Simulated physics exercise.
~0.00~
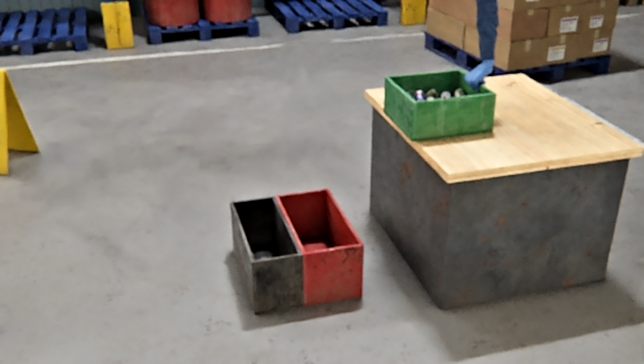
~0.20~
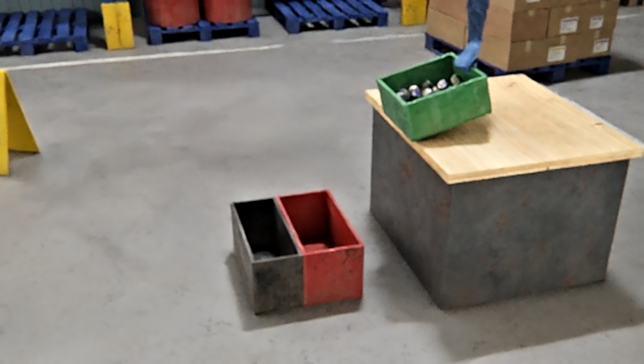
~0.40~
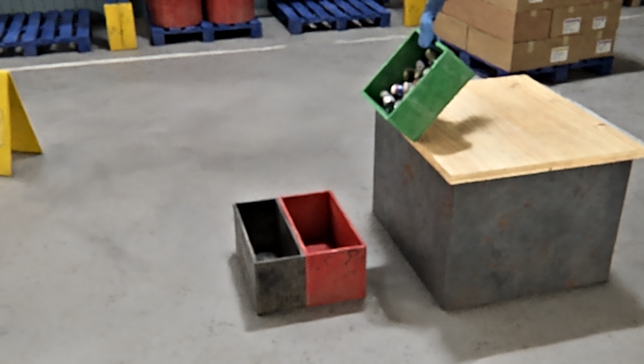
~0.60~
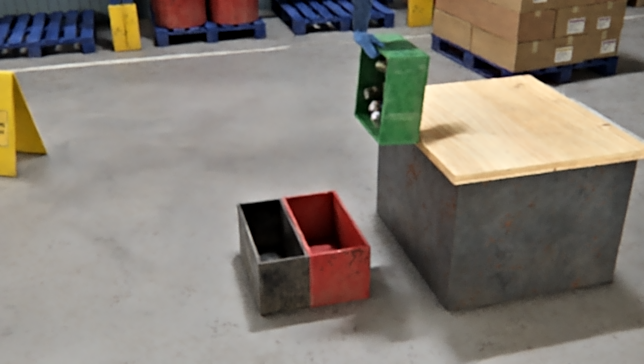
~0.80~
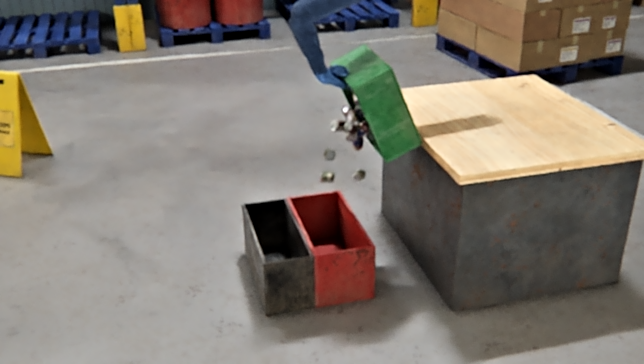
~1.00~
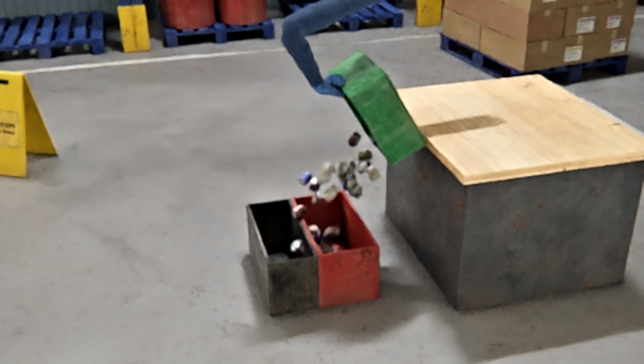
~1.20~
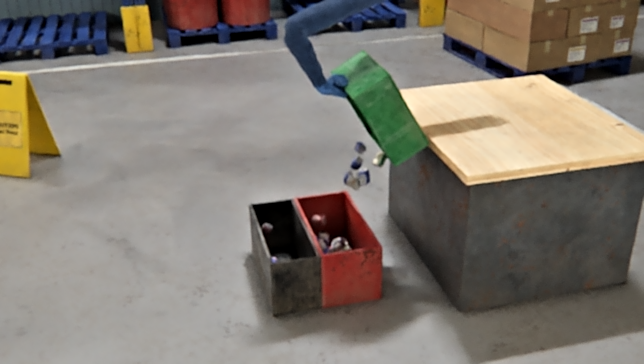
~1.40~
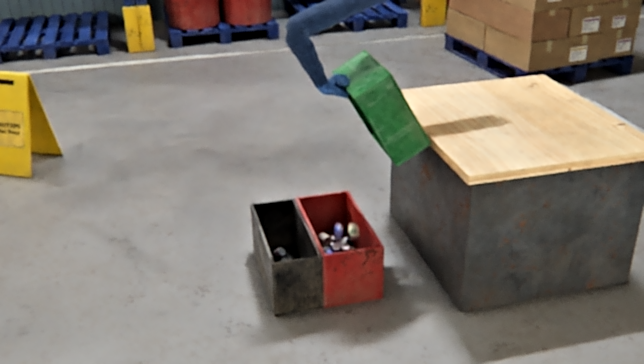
The footage shows a blue-gloved hand tipping a green crate of small cans over the end of a wood-topped bench, spilling them toward two joined containers on the floor, until the crate hangs steeply tilted and most cans lie in the red bin, with a few in the black trough.
